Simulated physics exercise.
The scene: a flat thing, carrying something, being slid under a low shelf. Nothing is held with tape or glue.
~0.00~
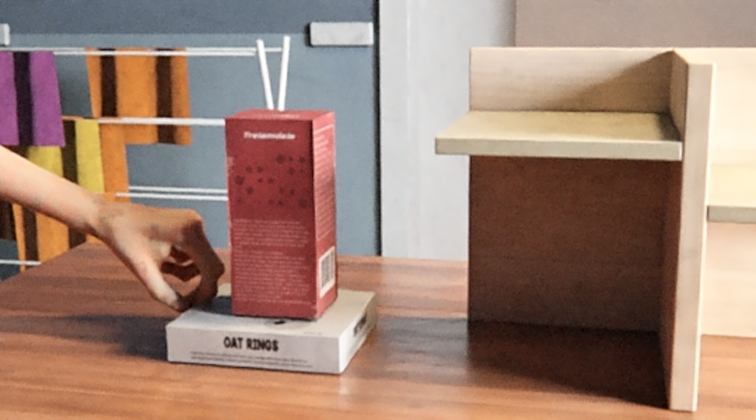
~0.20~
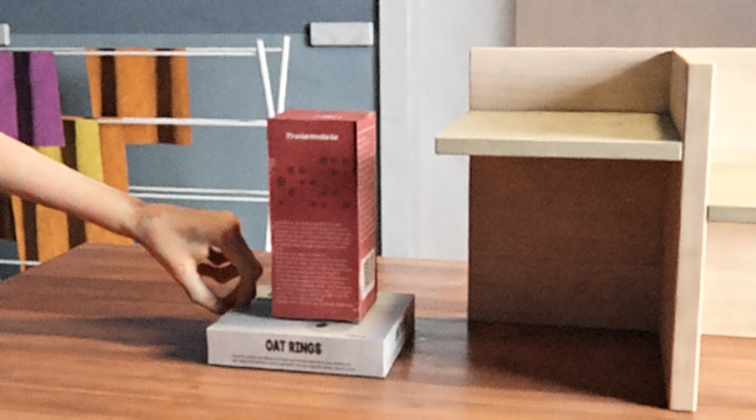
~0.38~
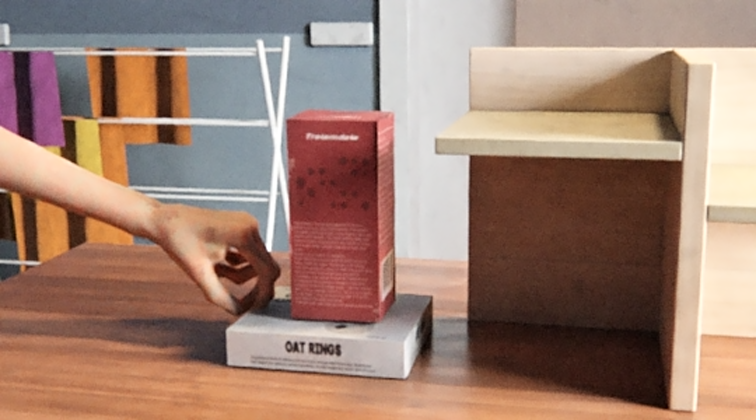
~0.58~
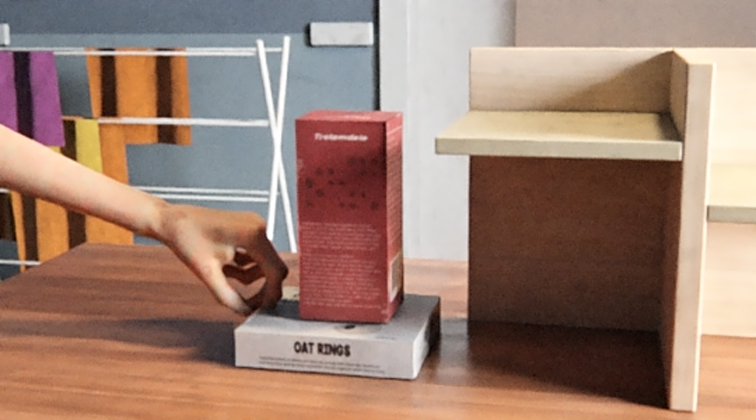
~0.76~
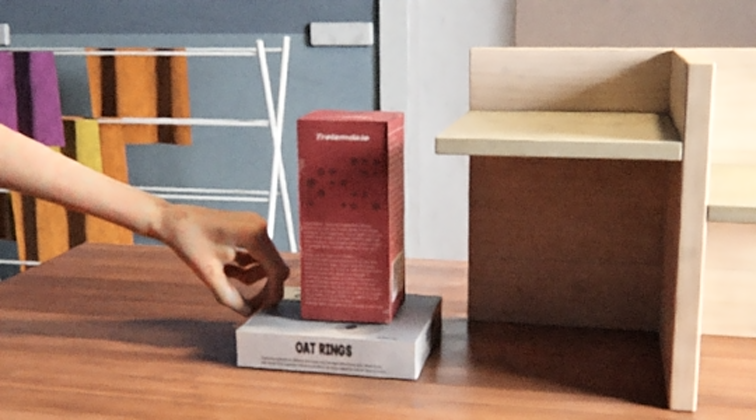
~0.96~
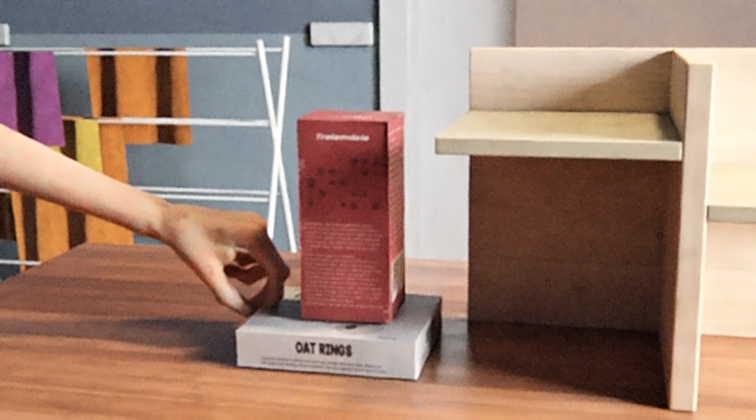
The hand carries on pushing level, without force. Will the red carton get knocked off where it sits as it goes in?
Yes, it sits too high.
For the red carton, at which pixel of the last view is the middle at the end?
Around (383, 284).
After 2.28 s, red carton tipped 30° from how it was near (437, 209).
At rest (3.1 s), the red carton gets scraped off its spot, near (383, 284).
